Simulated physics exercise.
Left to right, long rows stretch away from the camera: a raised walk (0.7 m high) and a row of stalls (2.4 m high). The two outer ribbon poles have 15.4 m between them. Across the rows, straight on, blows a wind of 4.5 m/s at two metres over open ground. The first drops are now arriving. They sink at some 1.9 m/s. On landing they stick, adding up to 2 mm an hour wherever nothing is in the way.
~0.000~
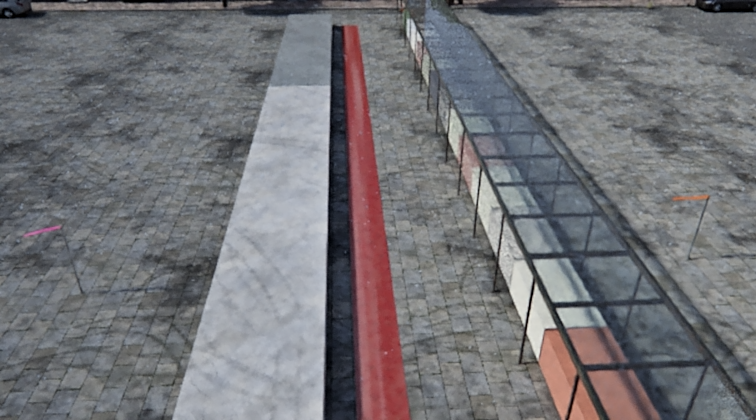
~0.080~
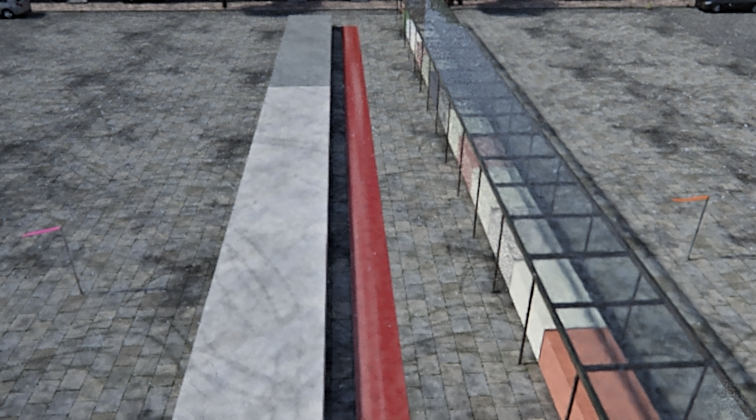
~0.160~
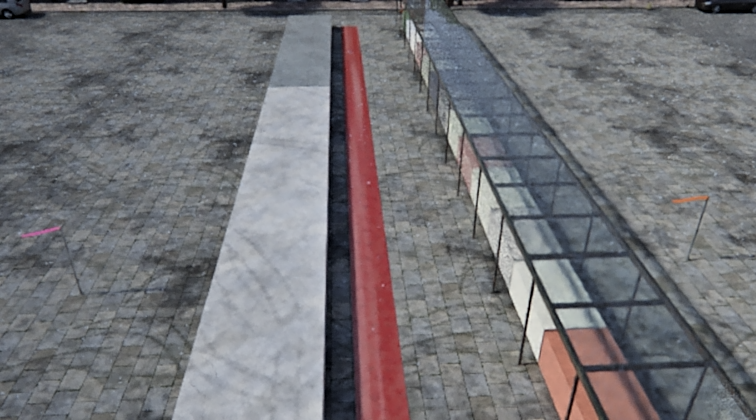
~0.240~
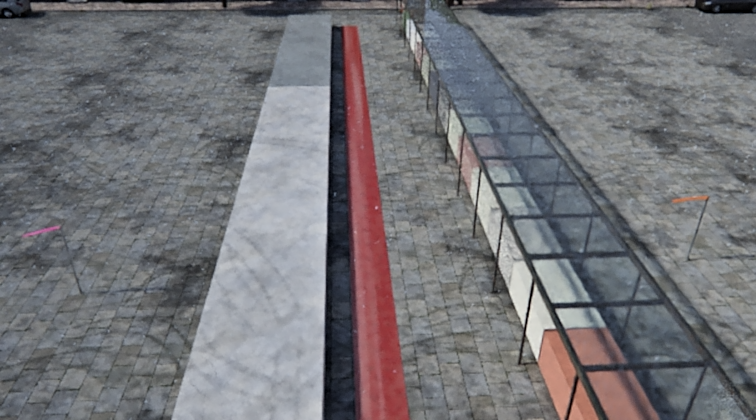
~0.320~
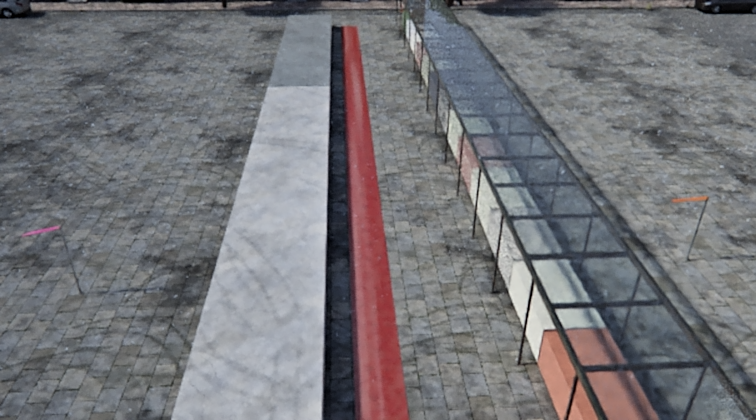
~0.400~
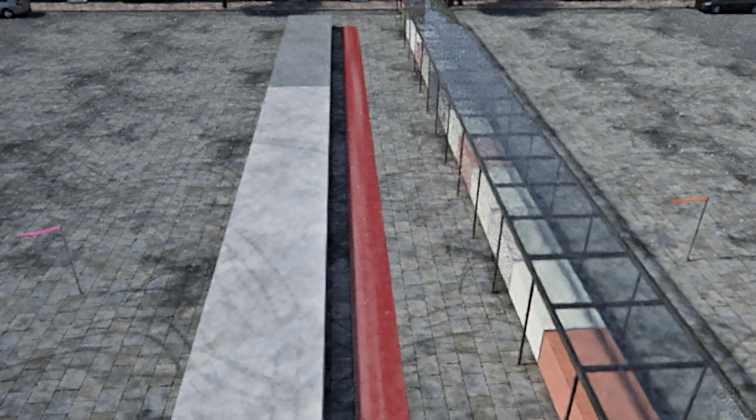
Two small ribbons, pink at left and orange at right, stream leftward from thin poles on grey paving, beside a pale raised walk, a red strip and a long glassy-topped row. They flutter only slightly as tiny pale specks show faintly, then still point left, while the rows stay motionless.
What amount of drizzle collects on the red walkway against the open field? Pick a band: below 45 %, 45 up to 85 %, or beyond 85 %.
I would say less than 45 %.
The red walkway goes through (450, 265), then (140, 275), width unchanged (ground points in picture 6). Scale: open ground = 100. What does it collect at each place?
70 % and 100 %.
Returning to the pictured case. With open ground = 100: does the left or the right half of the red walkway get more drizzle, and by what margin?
The left-hand side, by some 10 points.
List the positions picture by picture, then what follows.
The left ribbon ends at (24, 236), leaning 75 degrees to the left, in the first picture.
The right ribbon ends at (673, 200), leaning 85 degrees to the left and the red one passes (370, 267), in the second picture.
The left ribbon ends at (22, 236), leaning 80 degrees to the left, above the rows the drops slant 70 degrees from upright, towards the left and the top of the row of stalls crosses (519, 155), in the third picture.
The right ribbon ends at (673, 201), leaning 85 degrees to the left and the red one passes (366, 217), in the fourth picture.
The left ribbon ends at (22, 236), leaning 75 degrees to the left and above the rows the drops slant 70 degrees from upright, towards the left, in the fifth picture.
The right ribbon ends at (673, 201), leaning 85 degrees to the left and the top of the raised walk crosses (279, 217), in the sixth picture.
In 10 minutes the red walkway collects 0.1 mm against 0.3 mm in the open.
In 30 minutes the red walkway collects 0.3 mm against 1.0 mm in the open.
In 60 minutes the red walkway collects 0.6 mm against 2.0 mm in the open, so the red walkway has 29 % of the open amount; the left half of it has 35 %, the right half 24 %.
